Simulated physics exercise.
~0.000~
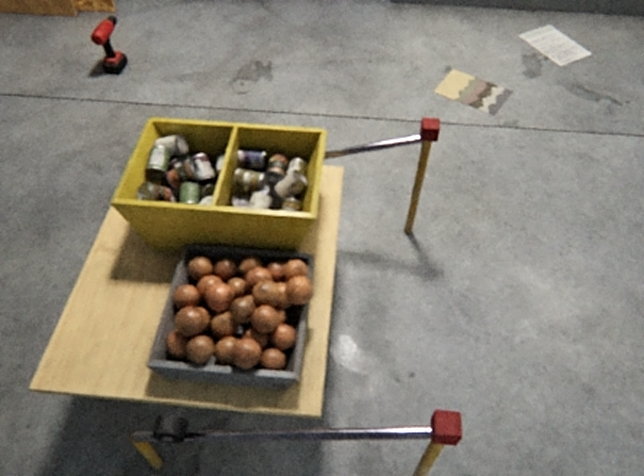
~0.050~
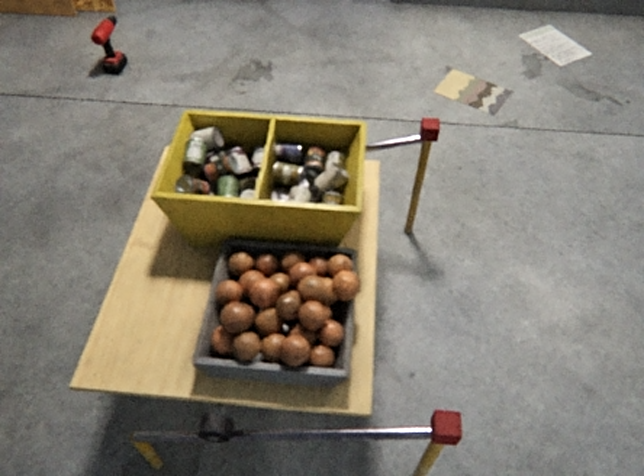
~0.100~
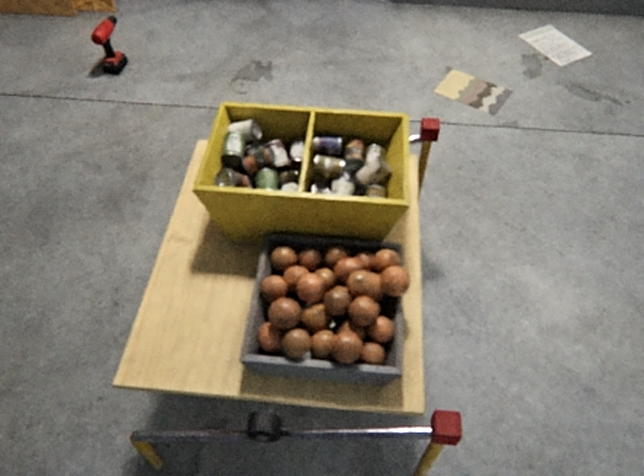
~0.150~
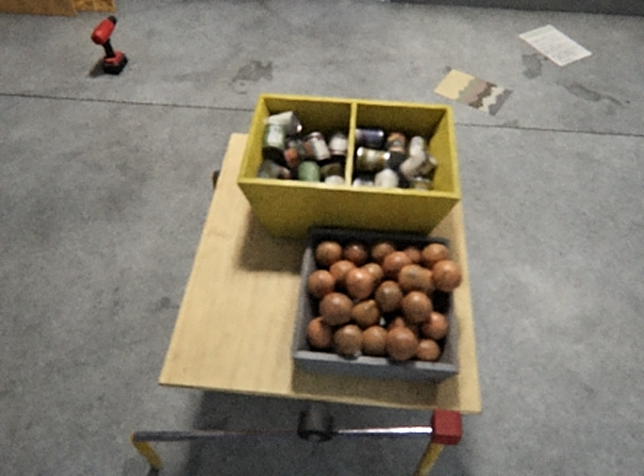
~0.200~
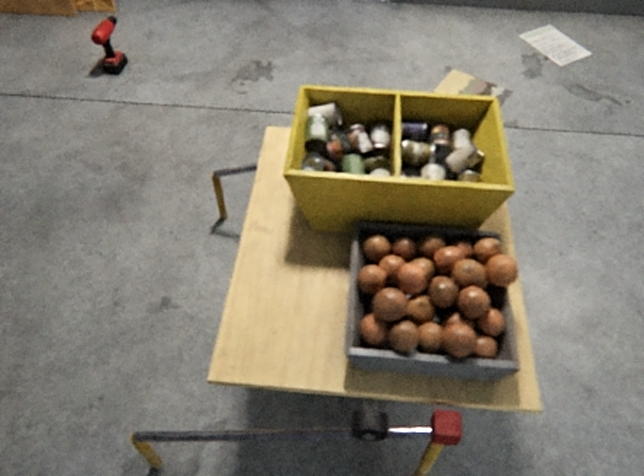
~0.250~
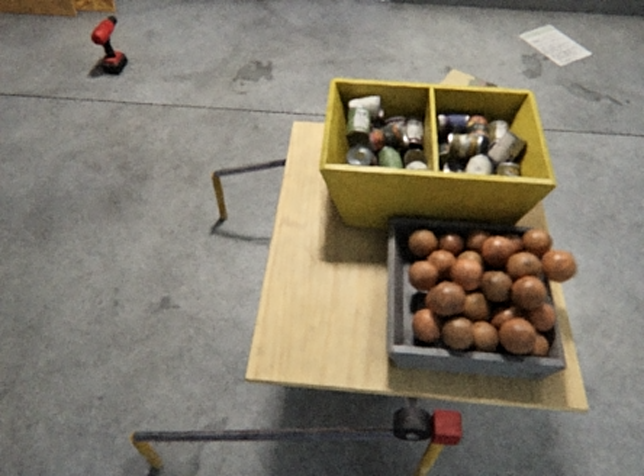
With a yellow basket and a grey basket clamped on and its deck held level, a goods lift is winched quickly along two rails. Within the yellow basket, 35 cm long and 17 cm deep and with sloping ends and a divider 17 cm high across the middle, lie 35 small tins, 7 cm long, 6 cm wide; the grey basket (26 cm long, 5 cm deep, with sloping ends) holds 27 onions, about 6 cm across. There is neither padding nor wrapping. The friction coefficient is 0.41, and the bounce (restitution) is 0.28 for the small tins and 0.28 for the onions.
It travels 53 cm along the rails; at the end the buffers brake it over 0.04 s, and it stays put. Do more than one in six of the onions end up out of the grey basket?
The one-sixth line is crossed.
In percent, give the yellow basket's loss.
Yellow basket: 0% lost.
After 0.34 s, 0 of 35 out of the yellow basket and 5 of 27 out of the grey basket.
After 0.50 s, 0 of 35 out of the yellow basket and 12 of 27 out of the grey basket.
After 0.72 s, 0 of 35 out of the yellow basket and 12 of 27 out of the grey basket.
Final count (at 1.27 s), 0 of 35 out of the yellow basket and 13 of 27 out of the grey basket. Asked share, 13 of 27, 48 per cent.
